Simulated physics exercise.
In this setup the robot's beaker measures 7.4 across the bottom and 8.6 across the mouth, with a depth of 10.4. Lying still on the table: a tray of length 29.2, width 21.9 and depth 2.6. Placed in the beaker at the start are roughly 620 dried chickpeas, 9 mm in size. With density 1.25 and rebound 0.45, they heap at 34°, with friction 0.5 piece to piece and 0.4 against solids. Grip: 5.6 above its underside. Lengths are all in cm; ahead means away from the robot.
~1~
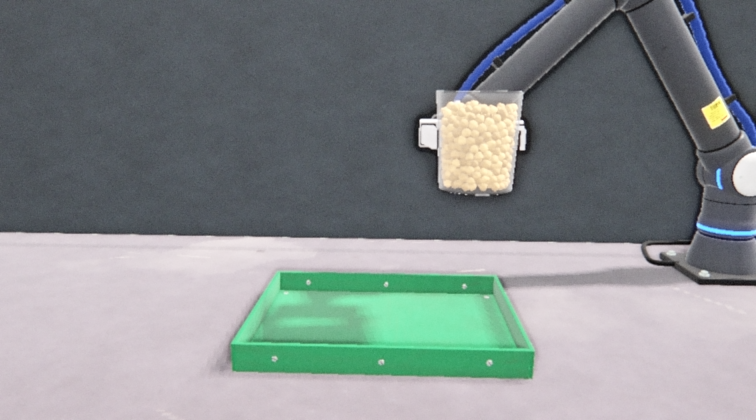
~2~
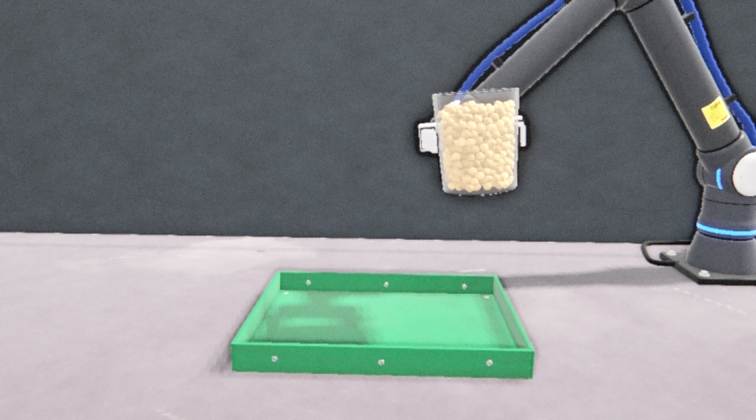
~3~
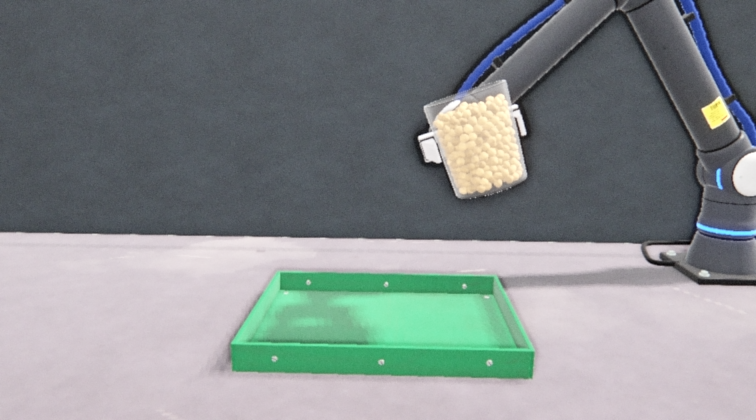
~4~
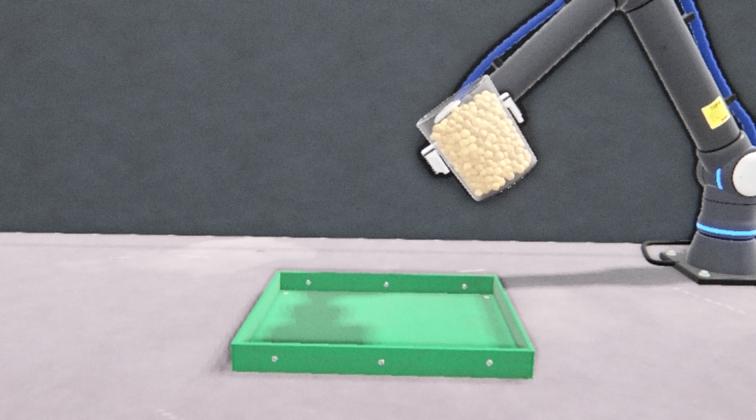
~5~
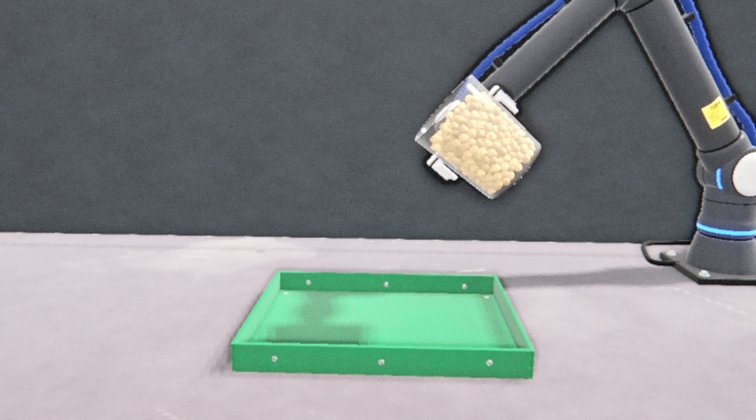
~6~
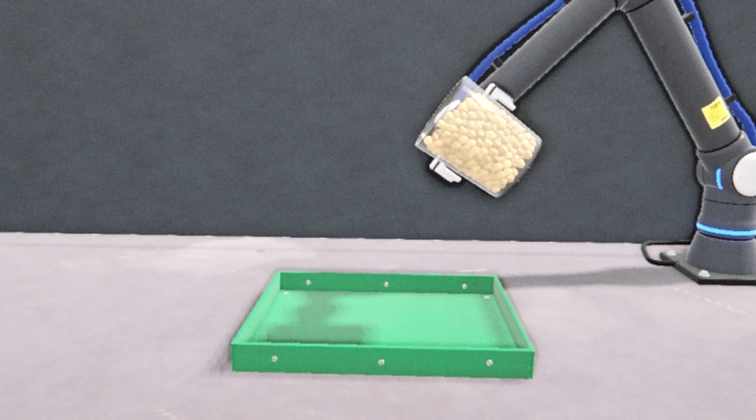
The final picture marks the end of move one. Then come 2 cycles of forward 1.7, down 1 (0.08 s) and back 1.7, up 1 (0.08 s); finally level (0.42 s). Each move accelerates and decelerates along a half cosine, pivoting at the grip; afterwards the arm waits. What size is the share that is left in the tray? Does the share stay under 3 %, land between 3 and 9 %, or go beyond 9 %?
It lands between 3 and 9 %.
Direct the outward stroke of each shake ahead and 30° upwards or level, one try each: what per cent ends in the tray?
First try about 15 %, second try about 10 %.
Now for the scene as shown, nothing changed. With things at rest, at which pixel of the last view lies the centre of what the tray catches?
Middle point: About (356, 321).
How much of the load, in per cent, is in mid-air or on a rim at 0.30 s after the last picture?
About 2 %.
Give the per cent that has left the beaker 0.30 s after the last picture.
Roughly 0 percent is out.
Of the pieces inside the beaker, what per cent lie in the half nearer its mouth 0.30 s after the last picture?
Around 45 percent.
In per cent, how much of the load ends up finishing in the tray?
The share is close to 6 per cent.
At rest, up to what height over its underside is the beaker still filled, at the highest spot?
Height at rest: About 11.0 centimetres.
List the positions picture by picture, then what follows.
In the first frame, the beaker middle at (477, 142), level; upper third of the load around (477, 119), from x 445 to 515, top at y 105; 624 in the beaker.
In the second frame, the beaker middle at (477, 142), tilted 5° forward; upper third of the load around (477, 119), from x 440 to 510, top at y 105.
In the third frame, the beaker middle at (478, 142), tilted 19° forward; upper third of the load around (477, 120), from x 440 to 520, top at y 100.
In the fourth frame, the beaker middle at (479, 141), tilted 36° forward; upper third of the load around (478, 122), from x 435 to 525, top at y 95.
In the fifth frame, the beaker middle at (480, 141), tilted 50° forward; upper third of the load around (477, 123), from x 435 to 530, top at y 95.
In the sixth frame, the beaker middle at (480, 141), tilted 55° forward; upper third of the load around (478, 124), from x 430 to 530, top at y 100; 624 in the beaker.
Then, 0.30 s on, tilted 55° forward, highest piece 25 above the table; 610 in the beaker, 1 in the tray, 13 in flight or on a rim.
Then, 0.59 s on, tilted 15° forward, highest piece 27 above the table; 592 in the beaker, 30 in the tray, 2 in flight or on a rim.
Then, 0.94 s on, level, highest piece 28 above the table; 592 in the beaker, 32 in the tray.
Then, 1.99 s on, level, highest piece 28 above the table; 592 in the beaker, 32 in the tray.
In the end, 592 in the beaker, 32 in the tray. That is 5 % in the tray.
